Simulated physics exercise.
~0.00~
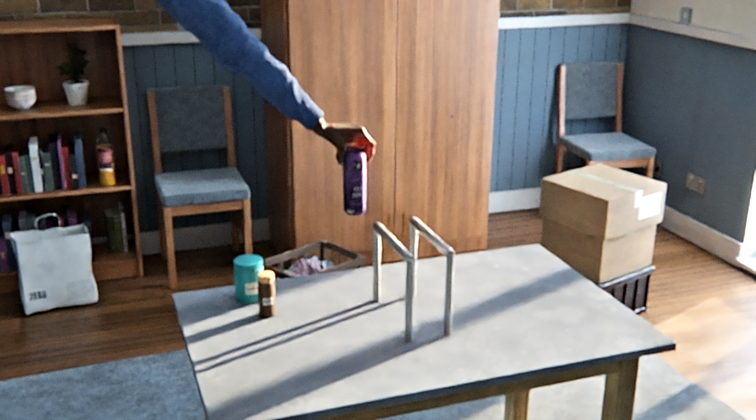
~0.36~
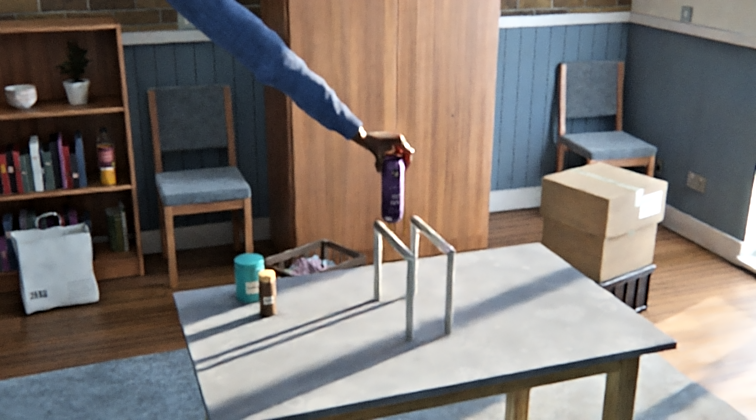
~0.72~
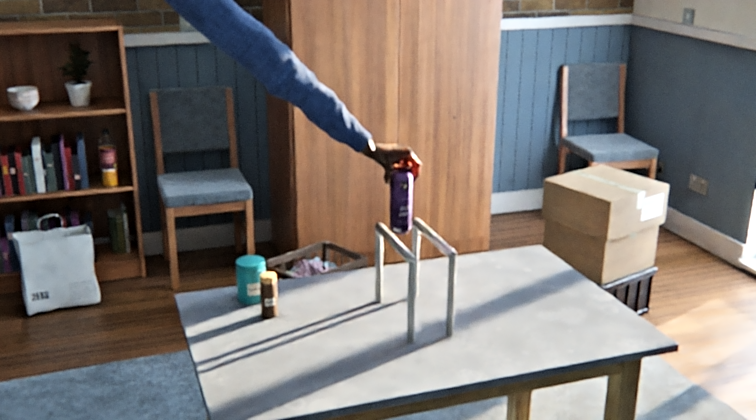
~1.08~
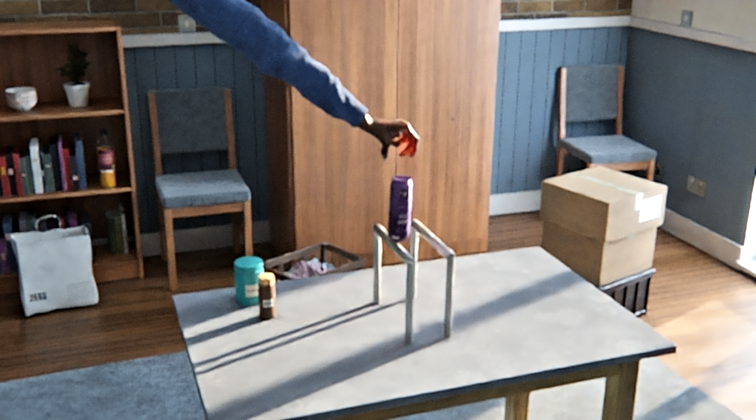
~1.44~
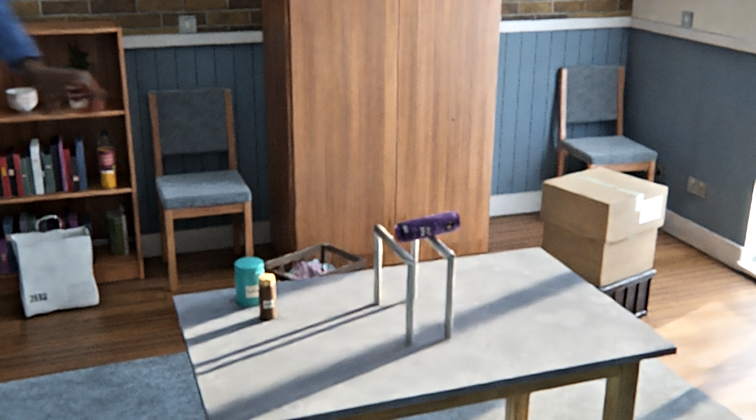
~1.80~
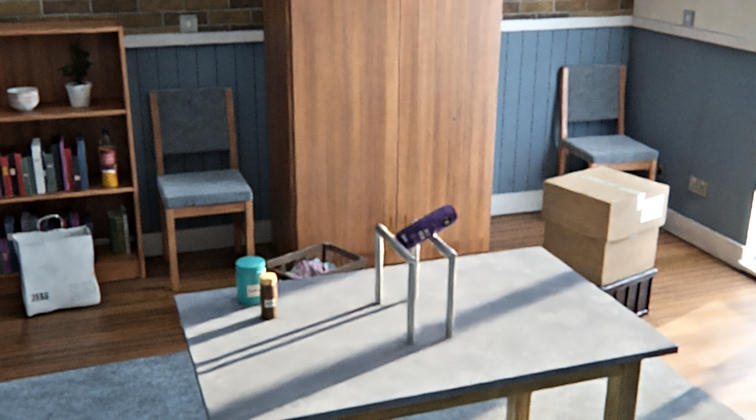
A purple can was lowered upright by a hand over the gap between two pale ledges on a table, then released, and it toppled sideways and ended up caught lying across the top, while the turquoise jar and brown shaker stayed put.
